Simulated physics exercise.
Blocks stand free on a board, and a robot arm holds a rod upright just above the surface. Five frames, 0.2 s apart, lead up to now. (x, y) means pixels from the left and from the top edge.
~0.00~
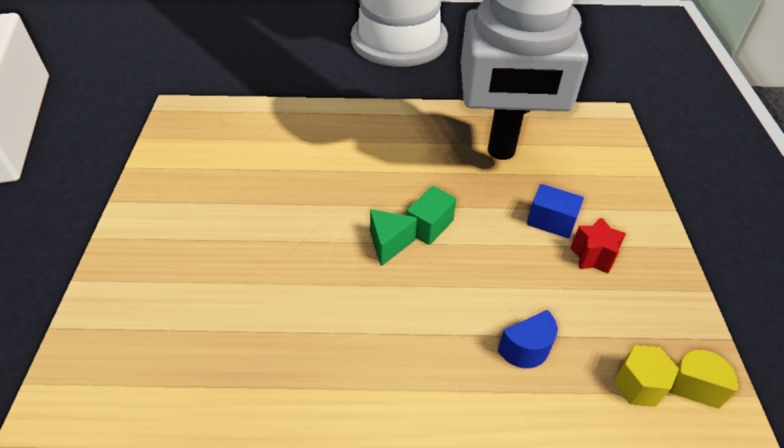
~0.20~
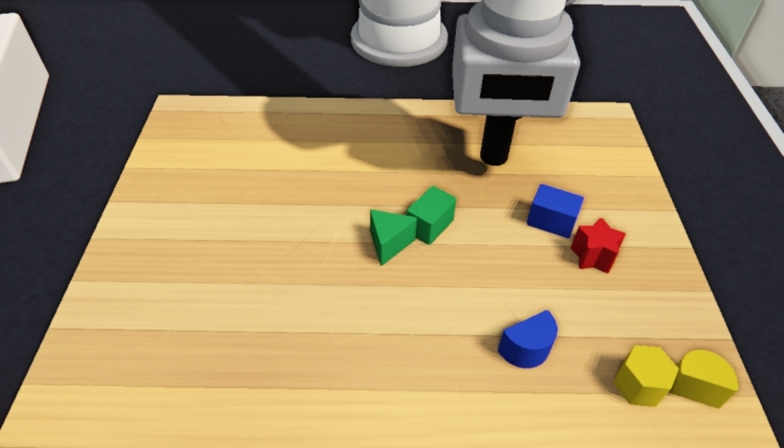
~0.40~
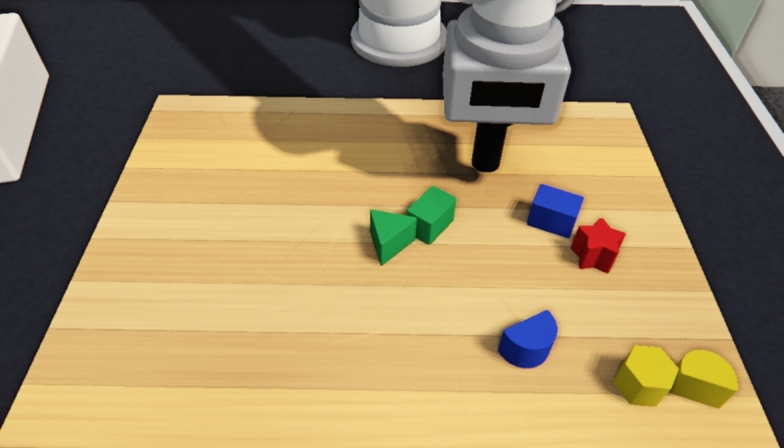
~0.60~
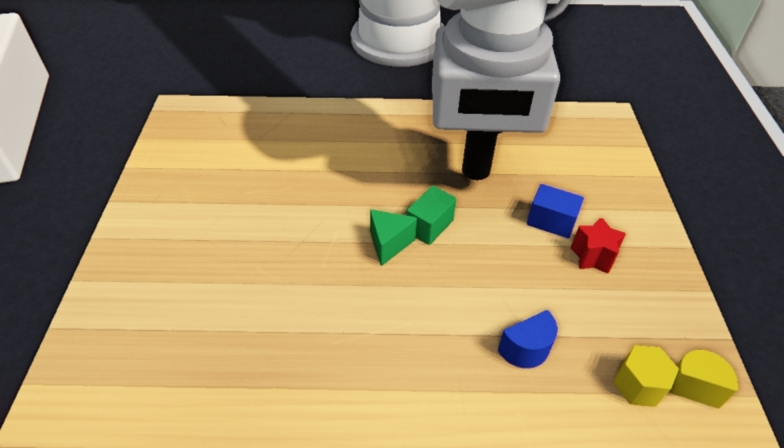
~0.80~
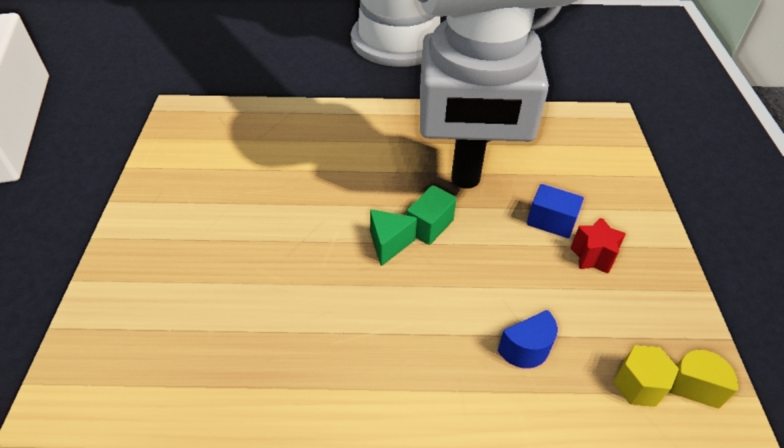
A pale wooden board on a dark surface is seen from a raised, fixed view facing a robot arm at the far edge. Two green blocks sit near the middle, a blue block and a red star to their right, a blue rounded piece below, and two yellow blocks at the lower right. The arm slides its black rod slowly leftward and nearer, touching none of them.
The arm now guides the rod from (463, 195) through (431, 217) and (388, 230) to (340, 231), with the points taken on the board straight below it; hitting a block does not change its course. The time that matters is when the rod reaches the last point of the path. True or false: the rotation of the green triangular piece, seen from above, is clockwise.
It is true.
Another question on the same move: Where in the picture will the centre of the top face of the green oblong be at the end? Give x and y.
The middle of the upper face of the green oblong will lie at about (405, 237) in the picture.
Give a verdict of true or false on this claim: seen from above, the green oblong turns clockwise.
That is false.
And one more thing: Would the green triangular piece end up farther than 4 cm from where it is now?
The answer is no.
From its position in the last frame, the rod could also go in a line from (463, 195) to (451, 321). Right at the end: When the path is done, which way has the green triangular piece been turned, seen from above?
It goes clockwise.
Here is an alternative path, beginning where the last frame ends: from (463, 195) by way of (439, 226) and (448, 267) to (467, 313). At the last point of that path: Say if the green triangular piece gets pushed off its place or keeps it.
If the rod follows that path, the green triangular piece ends up shifted.
What follows on the original path. One third of the way, rod at (433, 202); green triangular piece at (378, 234), turned 45° clockwise; green oblong at (417, 221), turned 20° anticlockwise.
Two thirds of the way, rod at (387, 215); green triangular piece at (373, 239), turned 70° clockwise; green oblong at (405, 237), turned 45° anticlockwise.
At the end, rod at (339, 215); green triangular piece at (368, 242), turned 55° clockwise; green oblong at (405, 237), turned 45° anticlockwise; blue oblong in place.
